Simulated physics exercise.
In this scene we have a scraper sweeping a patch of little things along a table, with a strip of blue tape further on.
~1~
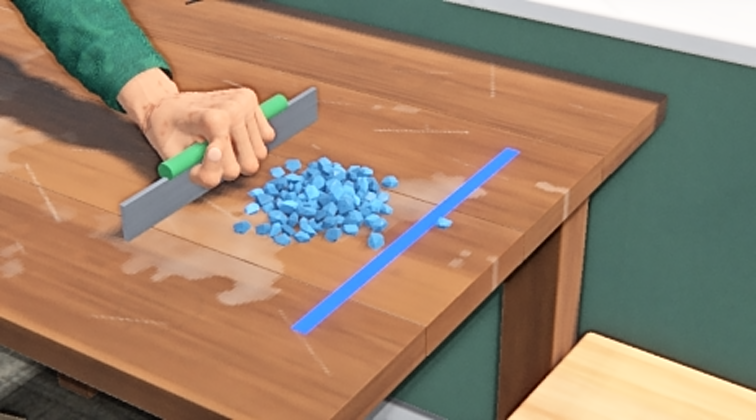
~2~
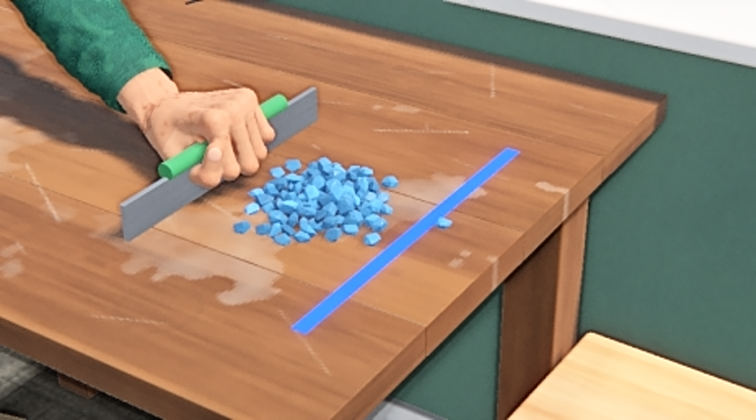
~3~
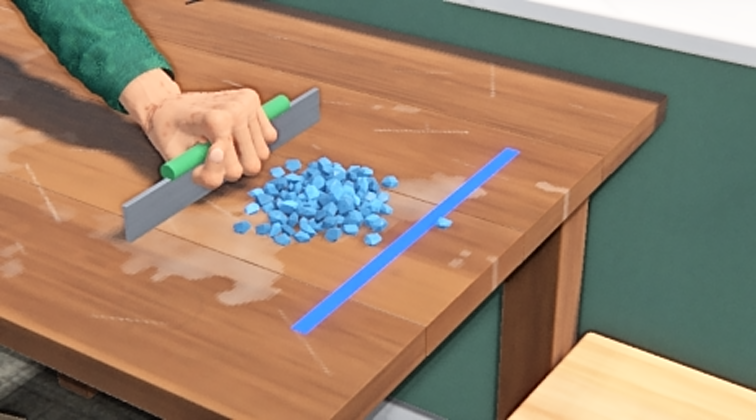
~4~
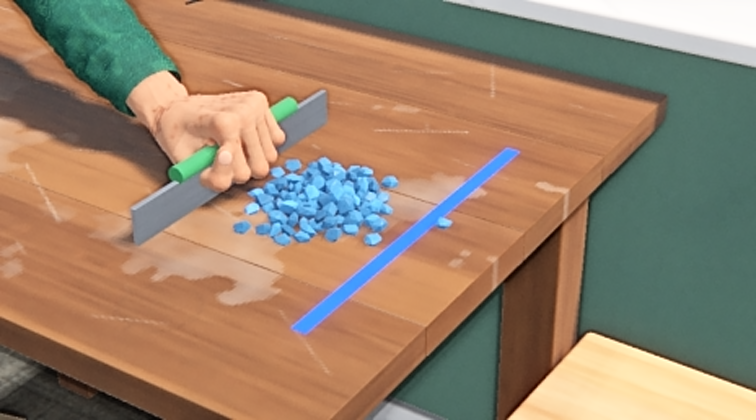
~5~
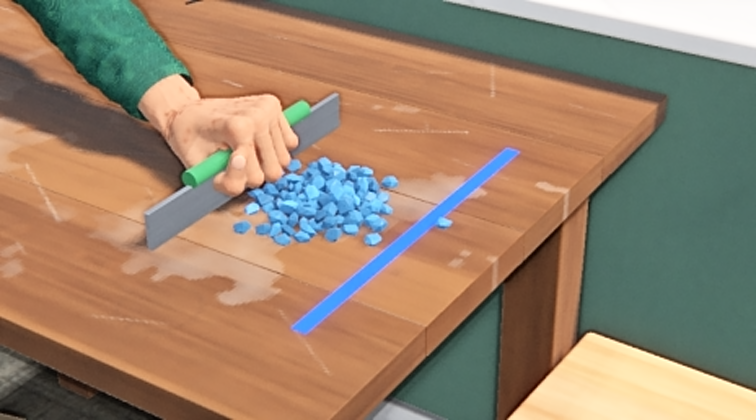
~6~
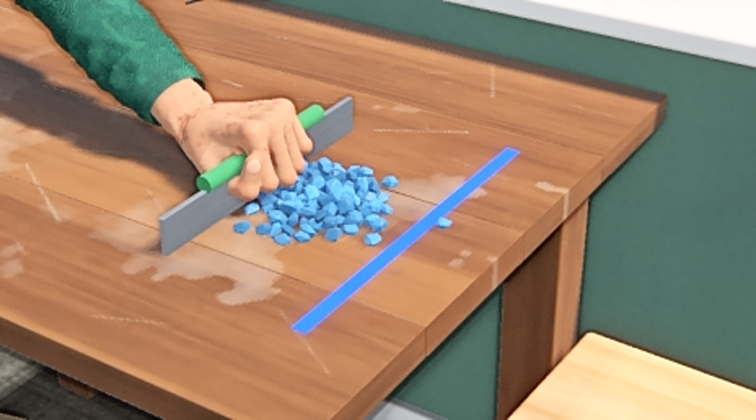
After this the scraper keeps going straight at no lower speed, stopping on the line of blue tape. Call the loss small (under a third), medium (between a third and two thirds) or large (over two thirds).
Small.
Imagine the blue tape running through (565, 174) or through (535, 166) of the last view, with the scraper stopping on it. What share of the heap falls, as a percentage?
About 100 and 60 per cent.
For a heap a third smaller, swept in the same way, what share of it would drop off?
10 per cent or so.
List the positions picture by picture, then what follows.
The first frame shows scraper at (139, 213), at rest; blue tape at (504, 158), about a palm's width from the edge; edge at (495, 261); the heap at (318, 196), aquarium stones.
The second frame shows scraper at (139, 213), at rest.
The third frame shows scraper at (141, 214); the heap at (318, 196).
The fourth frame shows scraper at (149, 216).
The fifth frame shows scraper at (163, 221); the heap at (318, 196).
The sixth frame shows scraper at (177, 226); blue tape at (504, 158); edge at (495, 261); the heap at (318, 196), a stray few pushed along.
Soon, scraper still moving, near (344, 177); heap all on the table, its front near (459, 226).
A while on, scraper stopped at the blue tape; heap a small part over the edge.
Towards the end, scraper stopped at the blue tape; heap about a quarter over the edge.
Finally, scraper stopped at the blue tape; heap about a quarter over the edge.
